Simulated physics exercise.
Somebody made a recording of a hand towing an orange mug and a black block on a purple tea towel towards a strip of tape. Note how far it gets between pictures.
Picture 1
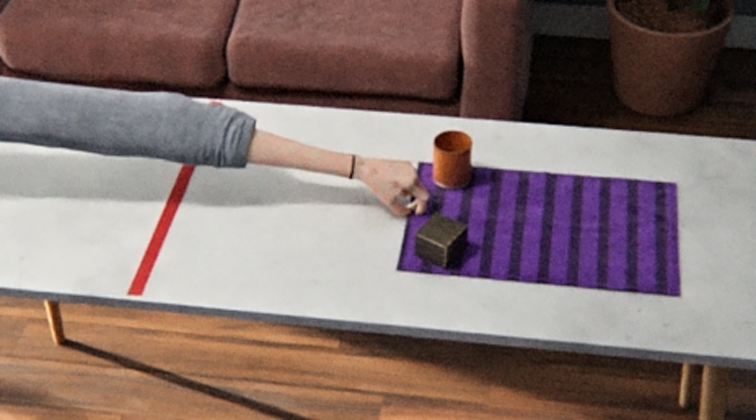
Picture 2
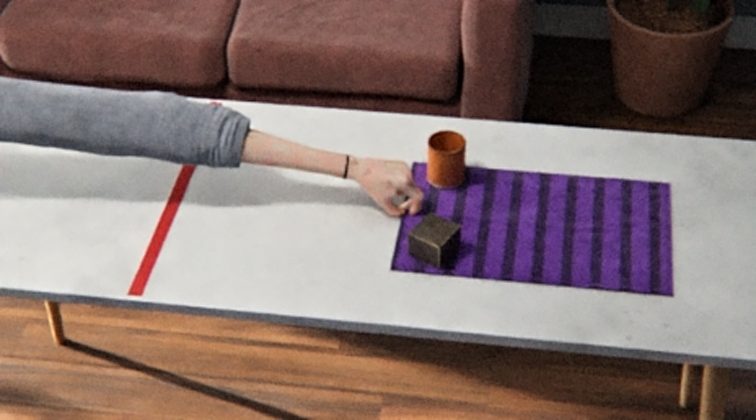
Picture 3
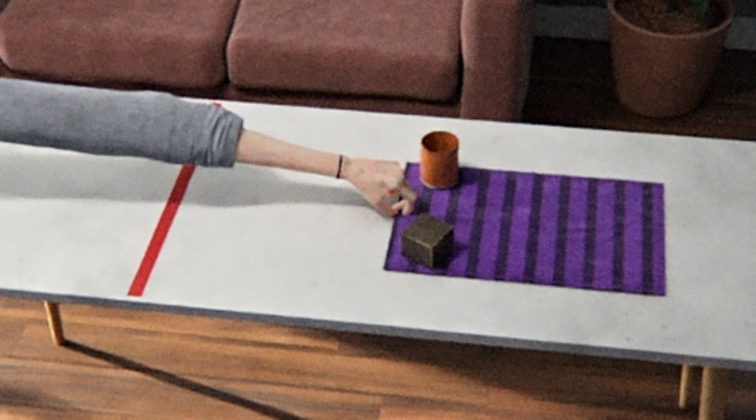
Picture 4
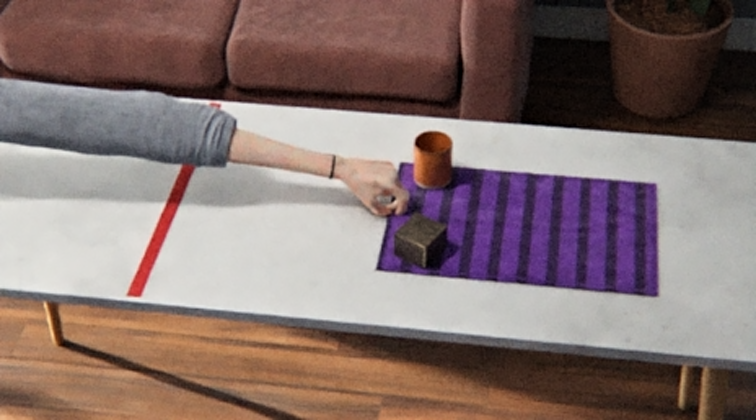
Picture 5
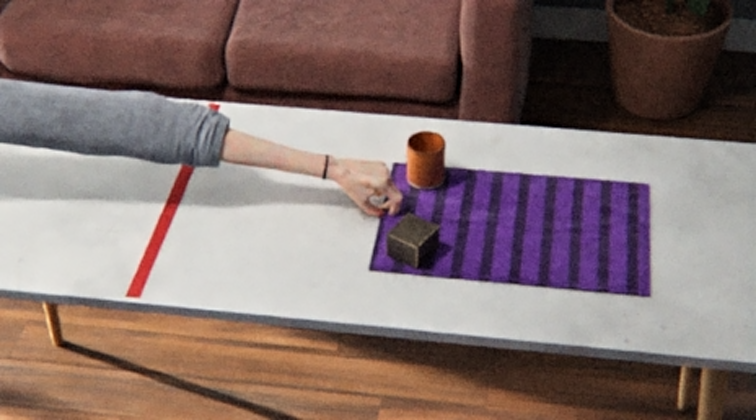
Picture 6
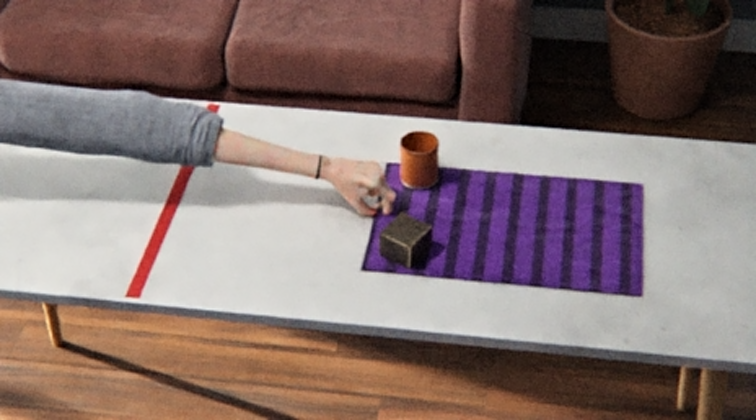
On a pale table in front of a reddish sofa, a hand slowly pulled a striped purple cloth a short way left toward a red strip of tape, carrying an orange mug and dark block along.
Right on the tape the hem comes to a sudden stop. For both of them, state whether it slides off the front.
The orange mug does not slide off the front. The black block does not slide off the front.
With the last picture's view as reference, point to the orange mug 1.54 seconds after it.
I'd put it close to (230, 145).
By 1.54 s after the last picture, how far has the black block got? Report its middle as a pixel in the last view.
It is somewhere near (206, 223).
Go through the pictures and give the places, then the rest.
The first frame shows tea towel end (396, 270); orange mug (453, 142); black block (441, 229); tape (142, 276).
The second frame shows tea towel end (390, 270), far hem (673, 296); black block (434, 229).
The third frame shows tea towel end (383, 270); orange mug (440, 142).
The fourth frame shows tea towel end (376, 270), far hem (658, 296); black block (420, 229).
The fifth frame shows tea towel end (369, 270); orange mug (426, 142).
The sixth frame shows tea towel end (361, 270), far hem (642, 296); orange mug (419, 142); black block (406, 229); tape (140, 279).
Then, 1.54 s on from there, hem at the tape; orange mug on the cloth near (230, 145); black block on the cloth near (206, 223).
Then, 1.65 s on from there, hem at the tape; orange mug on the cloth near (223, 145); black block on the cloth near (198, 222).
In the end, hem at the tape; orange mug on the cloth near (223, 145); black block on the cloth near (199, 222). The orange mug remains aboard and the black block keeps its seat.
